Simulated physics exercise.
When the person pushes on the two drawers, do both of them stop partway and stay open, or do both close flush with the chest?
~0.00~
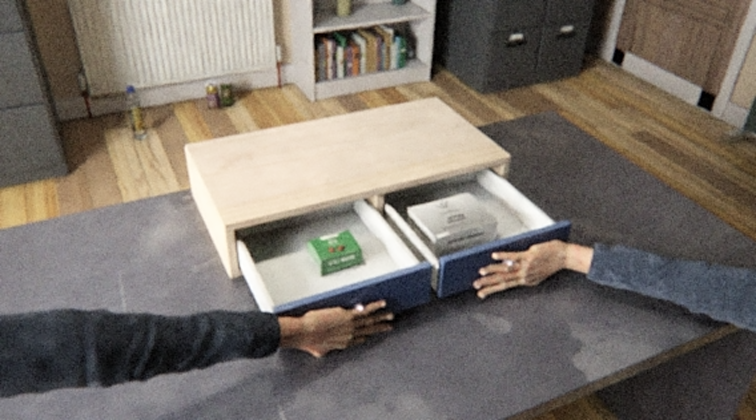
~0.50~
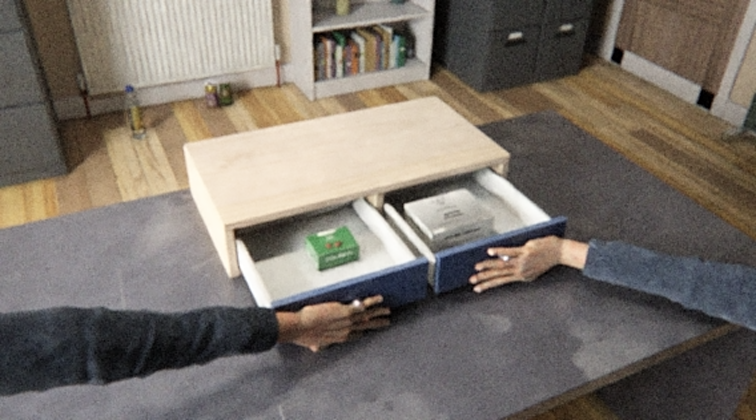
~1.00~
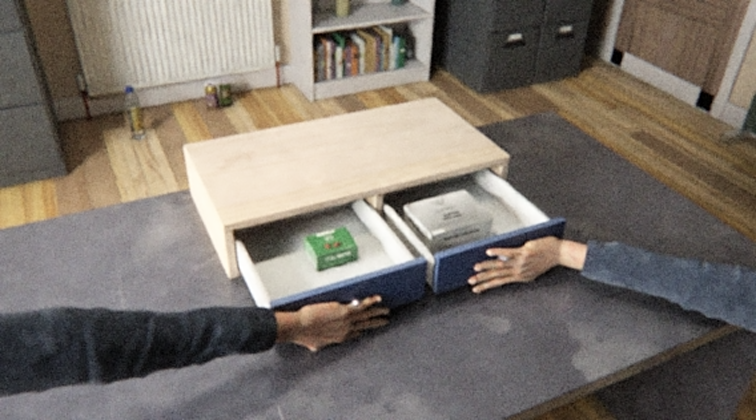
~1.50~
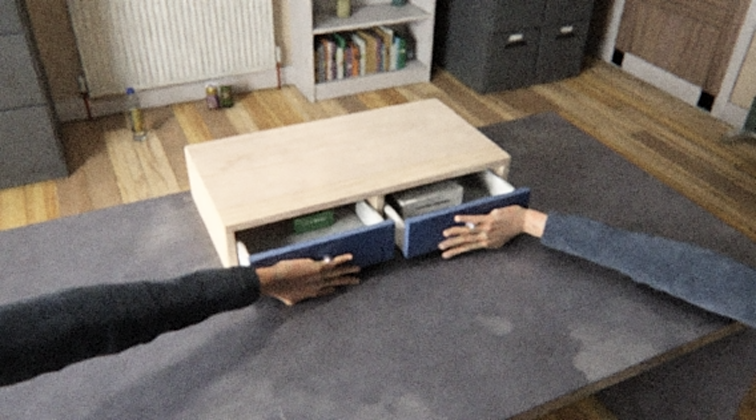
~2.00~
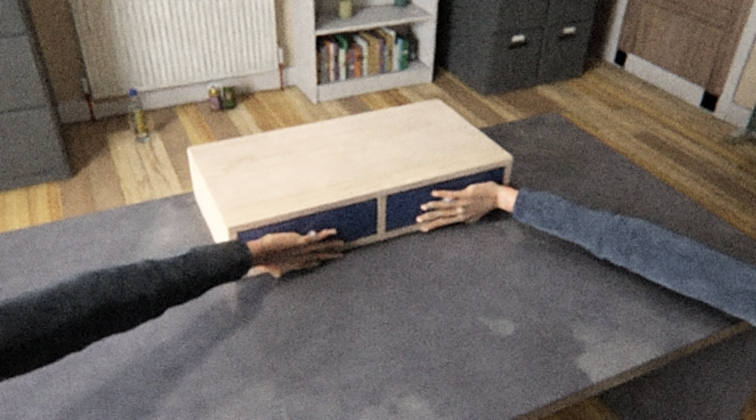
Both close flush. The left drawer and the right drawer each go all the way into the chest.
